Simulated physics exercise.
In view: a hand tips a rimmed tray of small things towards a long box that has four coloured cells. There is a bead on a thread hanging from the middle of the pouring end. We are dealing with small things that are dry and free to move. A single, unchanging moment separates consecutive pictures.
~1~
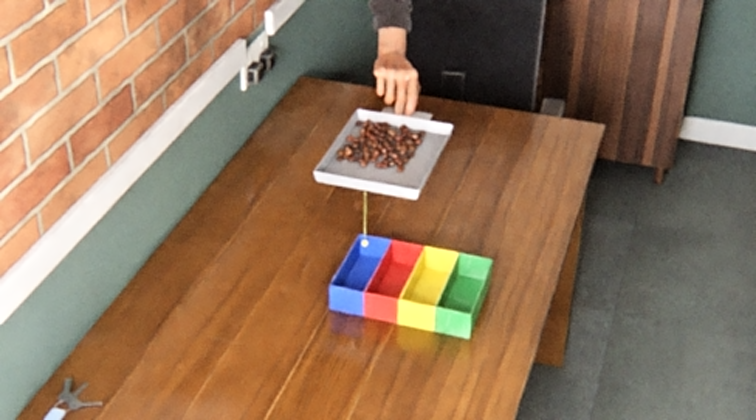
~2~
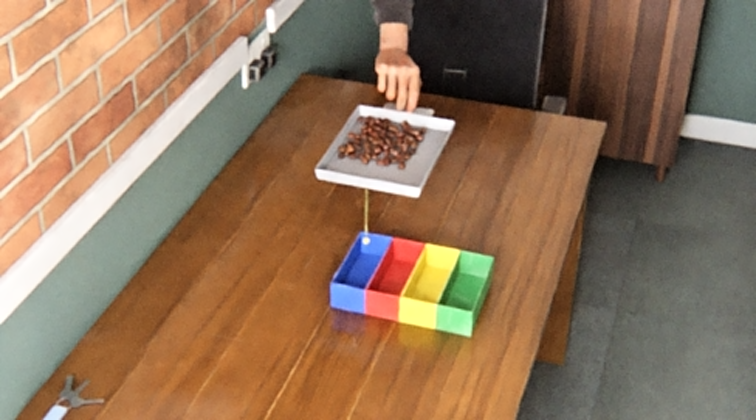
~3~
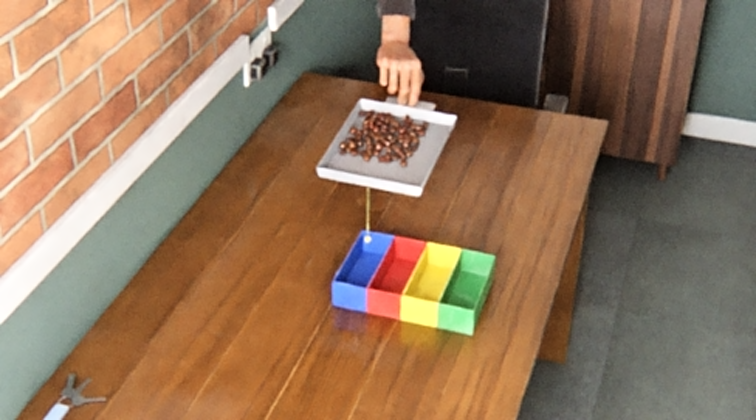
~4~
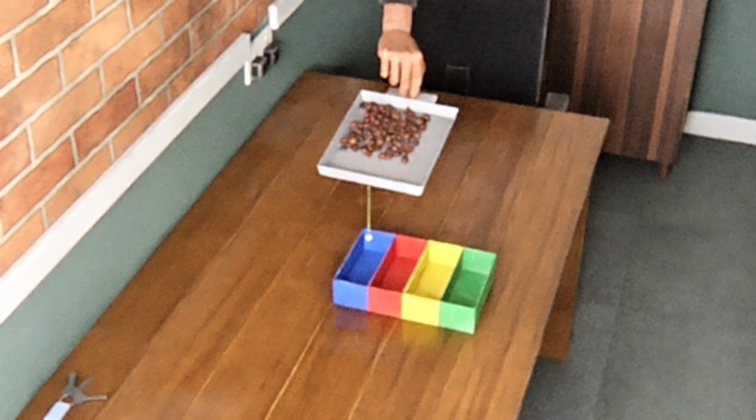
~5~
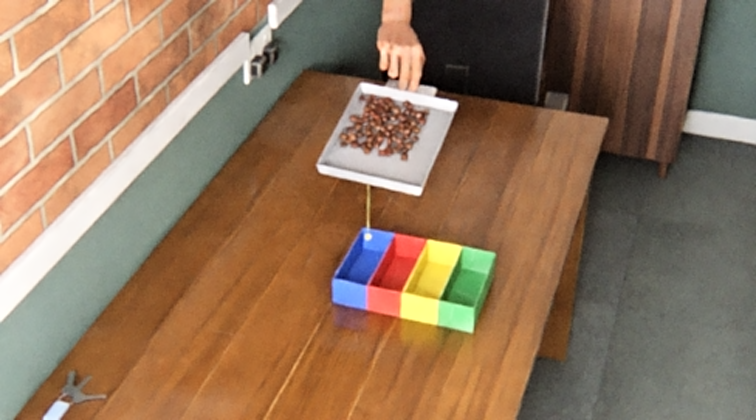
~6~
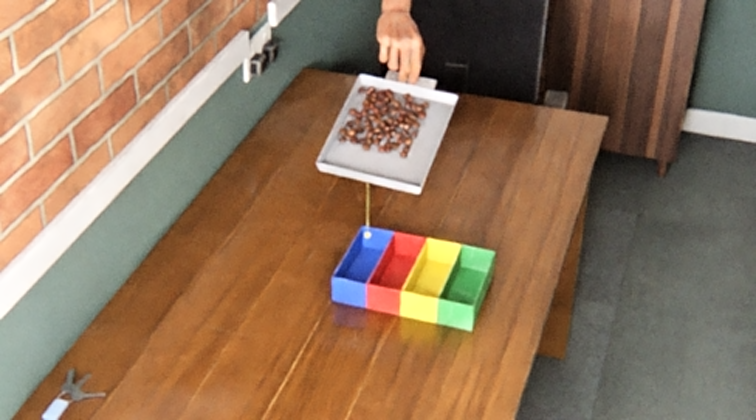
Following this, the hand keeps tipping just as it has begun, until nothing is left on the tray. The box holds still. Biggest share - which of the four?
Red.
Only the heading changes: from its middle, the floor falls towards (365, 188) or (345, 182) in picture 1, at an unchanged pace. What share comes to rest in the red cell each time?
The share is 20 per cent in the first and 0 per cent in the second.
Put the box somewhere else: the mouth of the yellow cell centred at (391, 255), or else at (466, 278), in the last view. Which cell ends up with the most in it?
First try: Yellow; second try: That blue cell.
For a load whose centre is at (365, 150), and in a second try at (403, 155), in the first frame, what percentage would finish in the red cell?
Around 50 percent the first time, around 60 percent the second.
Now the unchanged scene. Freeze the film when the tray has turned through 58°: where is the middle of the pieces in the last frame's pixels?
The middle of the pieces lands at roughly (387, 173).
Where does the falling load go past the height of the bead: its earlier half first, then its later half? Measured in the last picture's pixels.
Roughly at (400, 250) first, and then at (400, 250).
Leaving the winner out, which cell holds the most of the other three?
That's the cell in blue.
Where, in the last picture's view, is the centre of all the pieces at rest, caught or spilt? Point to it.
Somewhere around (388, 284) in the final view.
Soon, tray tipped steeply; nearly all on the tray; a stray few falling or outside the box.
A while on, tray tipped right over; most on the tray; a small part in the red cell; a stray few in the blue cell; a small part falling or outside the box.
Towards the end, tray tipped past a quarter turn; about two thirds in the red cell; about a quarter in the blue cell; a small part in the yellow cell; a stray few in the green cell; a stray few falling or outside the box.
Finally, tray tipped past a quarter turn; about two thirds in the red cell; about a quarter in the blue cell; a small part in the yellow cell; a stray few in the green cell; a stray few outside the box.
